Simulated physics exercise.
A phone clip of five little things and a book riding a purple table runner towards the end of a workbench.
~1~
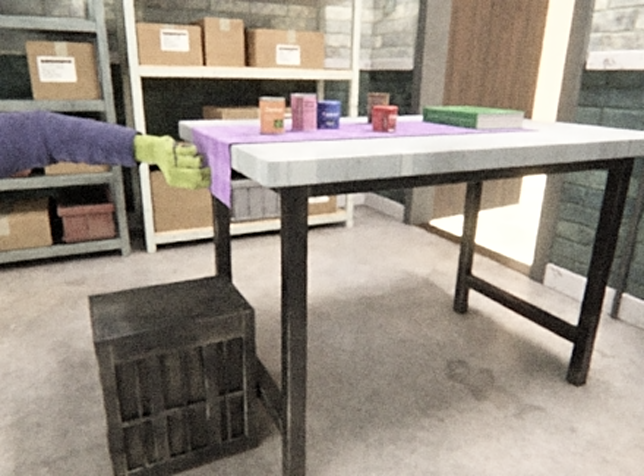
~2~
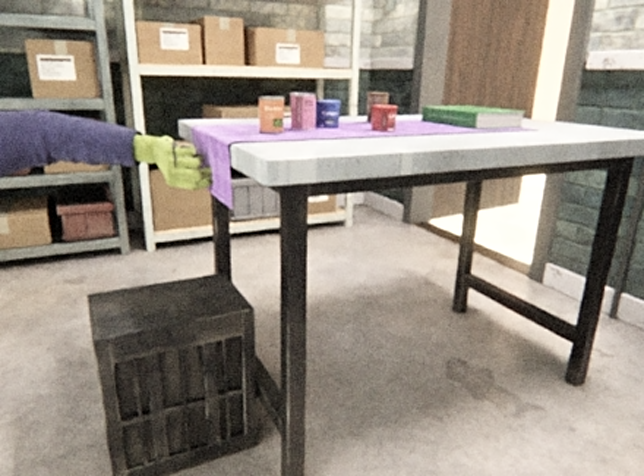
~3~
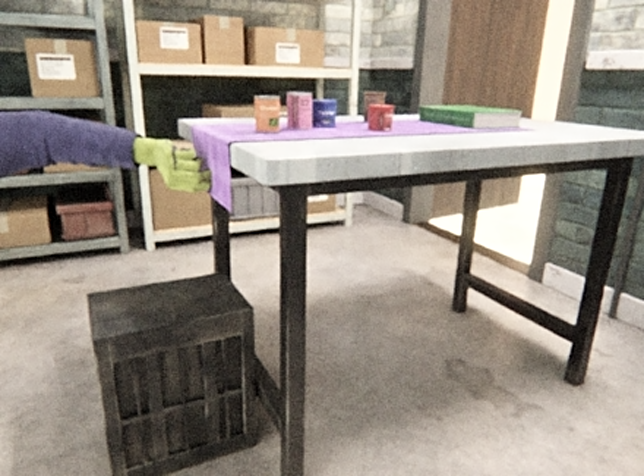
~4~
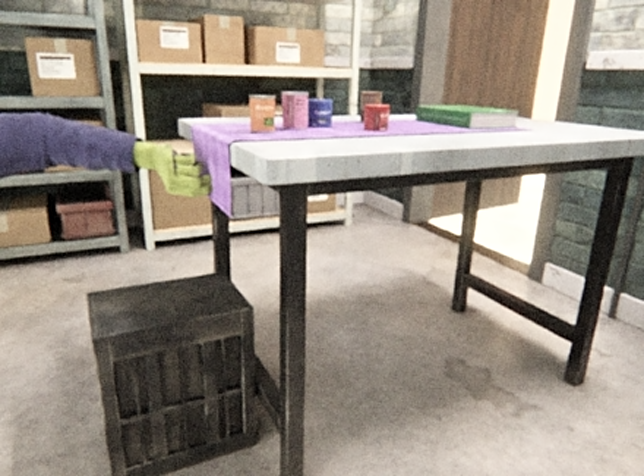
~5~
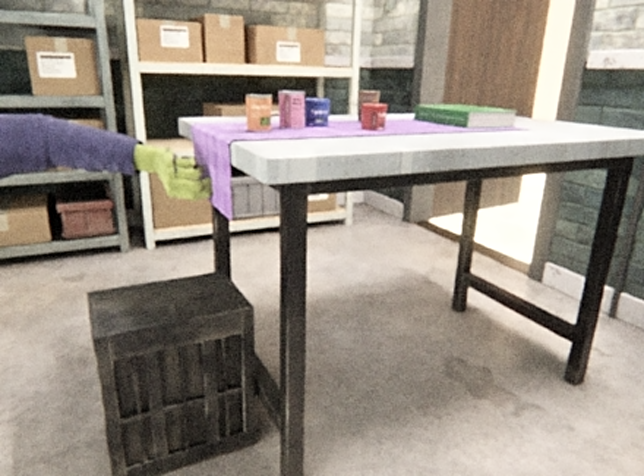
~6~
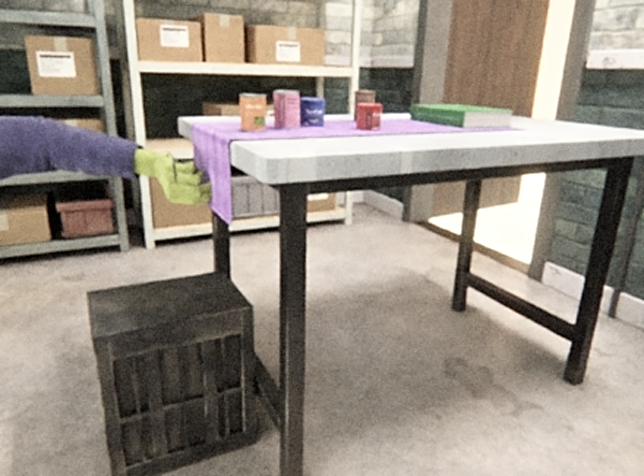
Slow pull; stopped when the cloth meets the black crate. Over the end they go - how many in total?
Yeah well, the pull sends off two pieces and stops there.
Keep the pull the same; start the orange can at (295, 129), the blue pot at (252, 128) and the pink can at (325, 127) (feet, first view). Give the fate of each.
Orange can dropped, blue pot dropped, pink can kept.
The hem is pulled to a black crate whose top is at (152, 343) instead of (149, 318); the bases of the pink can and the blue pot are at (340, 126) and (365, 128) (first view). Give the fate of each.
Final state: The pink can is still in place, the blue pot is still in place.
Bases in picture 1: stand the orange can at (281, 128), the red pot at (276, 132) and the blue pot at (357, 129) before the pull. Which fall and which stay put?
In the end the orange can is no longer up there, the red pot is no longer up there and the blue pot is still up there.
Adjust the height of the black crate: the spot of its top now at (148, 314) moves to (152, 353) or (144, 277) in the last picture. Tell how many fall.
The count comes out 3 and 1.
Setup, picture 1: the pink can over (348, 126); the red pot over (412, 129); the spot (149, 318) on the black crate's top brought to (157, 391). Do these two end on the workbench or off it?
Outcome for the pink can: It is lost. Outcome for the red pot: It stays.
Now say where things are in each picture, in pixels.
In the first frame, hem (231, 209); orange can (272, 98); pink can (304, 94); blue pot (328, 102); red pot (385, 107); brown can (378, 94); top of the crate (149, 318).
In the second frame, hem (233, 209); orange can (271, 97).
In the third frame, hem (231, 212); pink can (300, 93).
In the fourth frame, hem (230, 218); blue pot (320, 100); top of the crate (148, 315).
In the fifth frame, hem (232, 221); red pot (374, 105).
In the sixth frame, hem (232, 226); orange can (253, 95); pink can (287, 91); blue pot (312, 99); red pot (370, 104); brown can (365, 91).
A little later, hem near (211, 232); all still up.
Next, hem near (212, 269); orange can gone.
Later still, hem on the crate; orange can and pink can gone.
When it is over, hem on the crate; orange can and pink can gone. The count of fallen things is two.
